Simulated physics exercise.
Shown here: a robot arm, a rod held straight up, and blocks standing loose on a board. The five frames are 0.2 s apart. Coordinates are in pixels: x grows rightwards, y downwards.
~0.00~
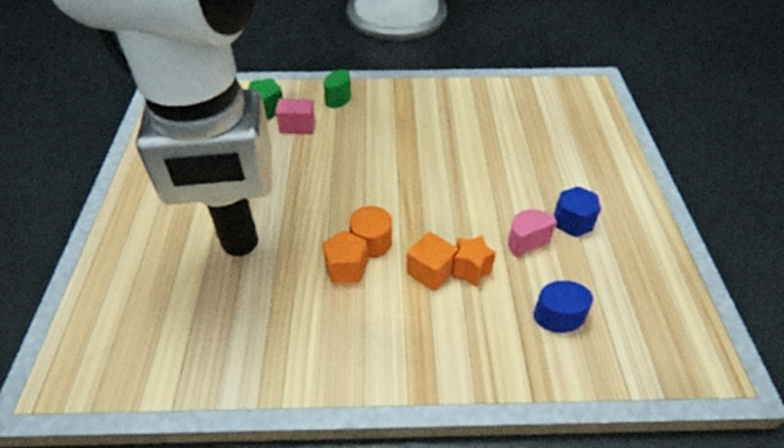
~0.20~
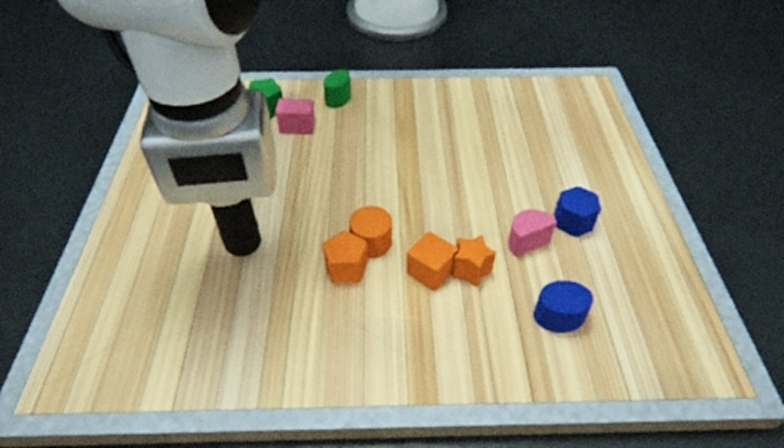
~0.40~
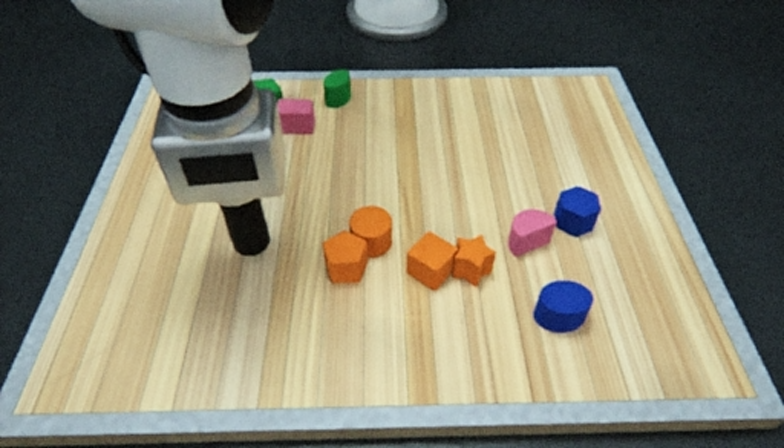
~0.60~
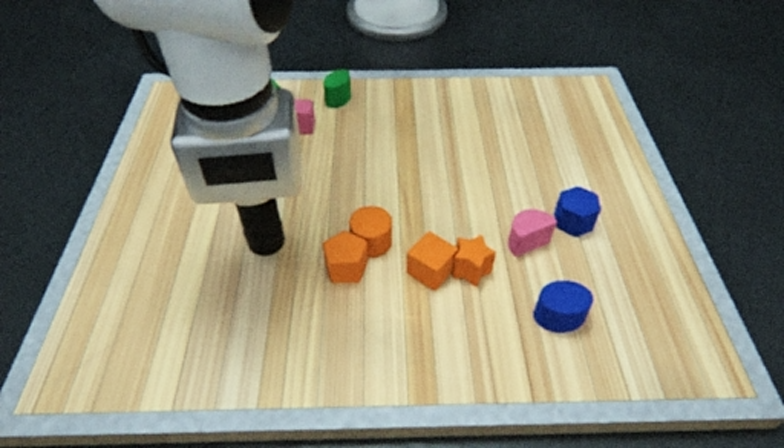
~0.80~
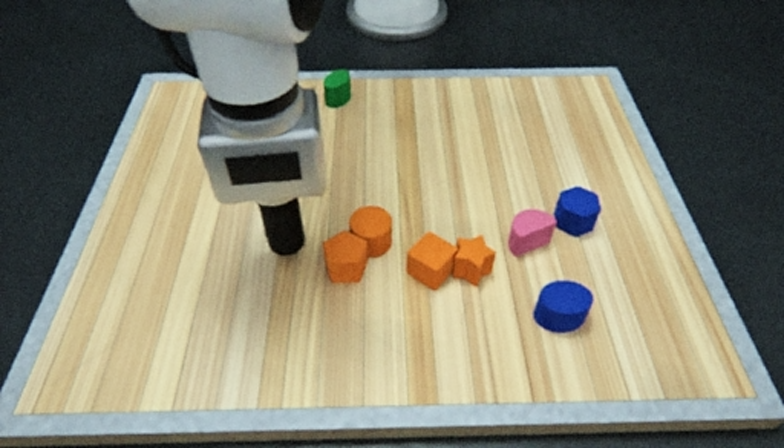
Robot arm holding an upright black rod sliding slowly right across a wooden board, nearing orange blocks that stay still.
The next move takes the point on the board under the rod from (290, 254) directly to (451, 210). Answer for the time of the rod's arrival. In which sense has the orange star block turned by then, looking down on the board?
My answer: Anticlockwise.
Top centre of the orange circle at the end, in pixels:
It is going to be at (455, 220).
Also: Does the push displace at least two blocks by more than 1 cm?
Going by the path, no.
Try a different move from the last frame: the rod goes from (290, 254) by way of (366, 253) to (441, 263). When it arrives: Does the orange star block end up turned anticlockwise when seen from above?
That would be a yes.
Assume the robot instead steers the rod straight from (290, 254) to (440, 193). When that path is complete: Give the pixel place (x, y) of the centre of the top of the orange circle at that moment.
I expect it at (403, 220).
The first path, step by step. One third of the way, rod (344, 227); orange circle (383, 220).
Two thirds of the way, rod (399, 212); orange circle (434, 218); orange square block (438, 253), turned 20° clockwise; orange star block (477, 252), turned 15° anticlockwise.
At the end, rod (452, 198); orange pentagon in place; orange circle (455, 220); orange square block (438, 254), turned 25° clockwise; orange star block (477, 252), turned 20° anticlockwise.
